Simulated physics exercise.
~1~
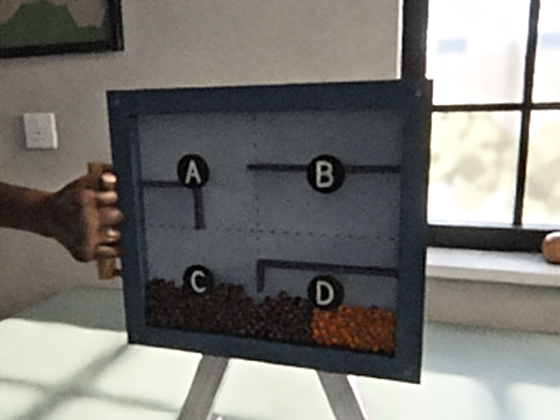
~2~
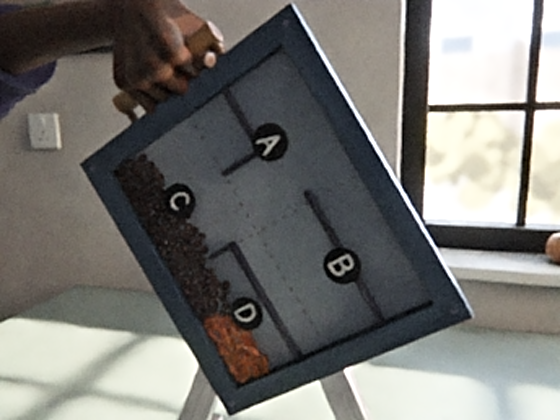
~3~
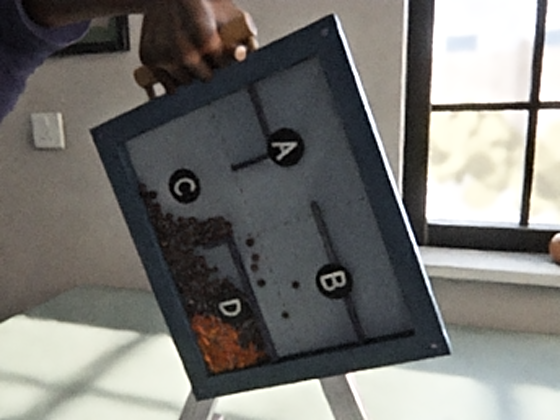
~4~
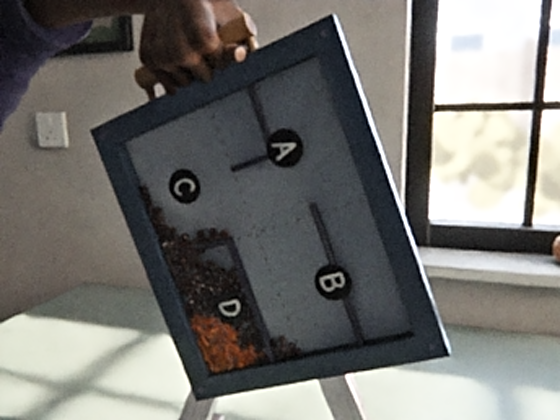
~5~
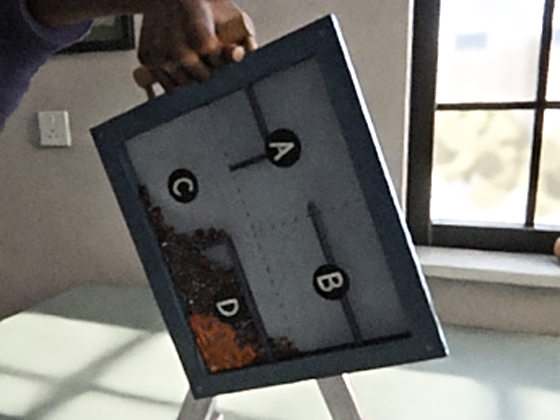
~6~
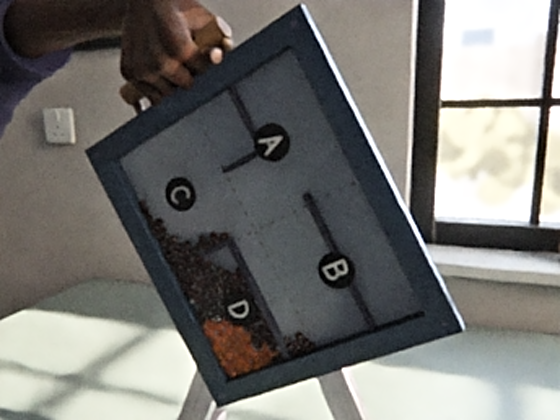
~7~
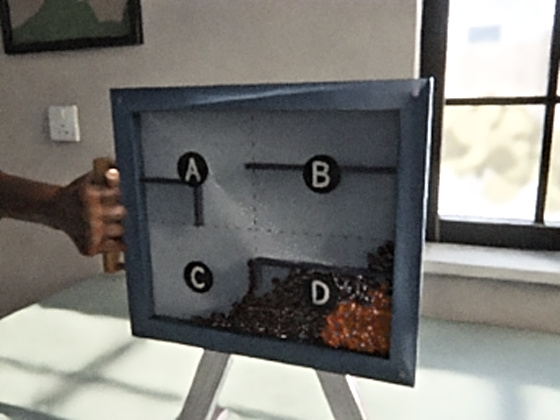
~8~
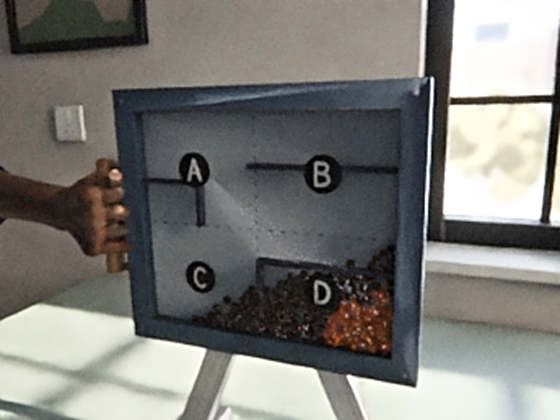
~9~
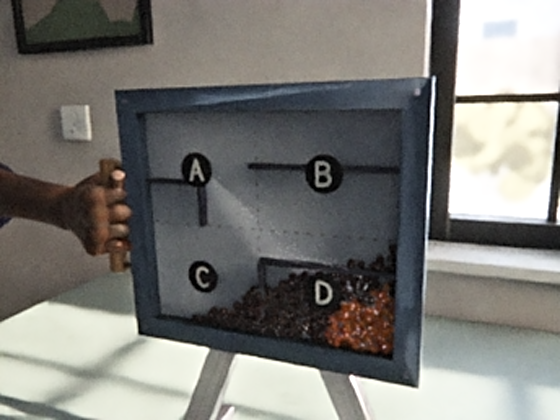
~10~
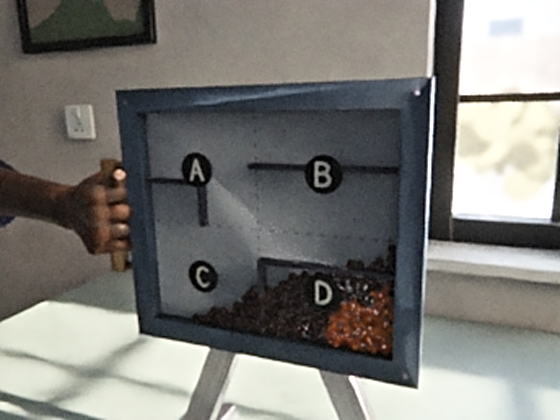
At the start, a hand grips the side handle of a blue-framed upright case on a stand, with dark beads spread along the bottom and small orange ones heaped at the lower right, by D. The hand turns the case steeply clockwise, and the beads slide toward the lowered end, a few dropping past the ledge beside D. The case pauses there while the beads settle. Then the hand swings it back level, and the beads shift into a slope rising to the right. It ends still, with the orange beads gathered at D and dark ones trailing into C.
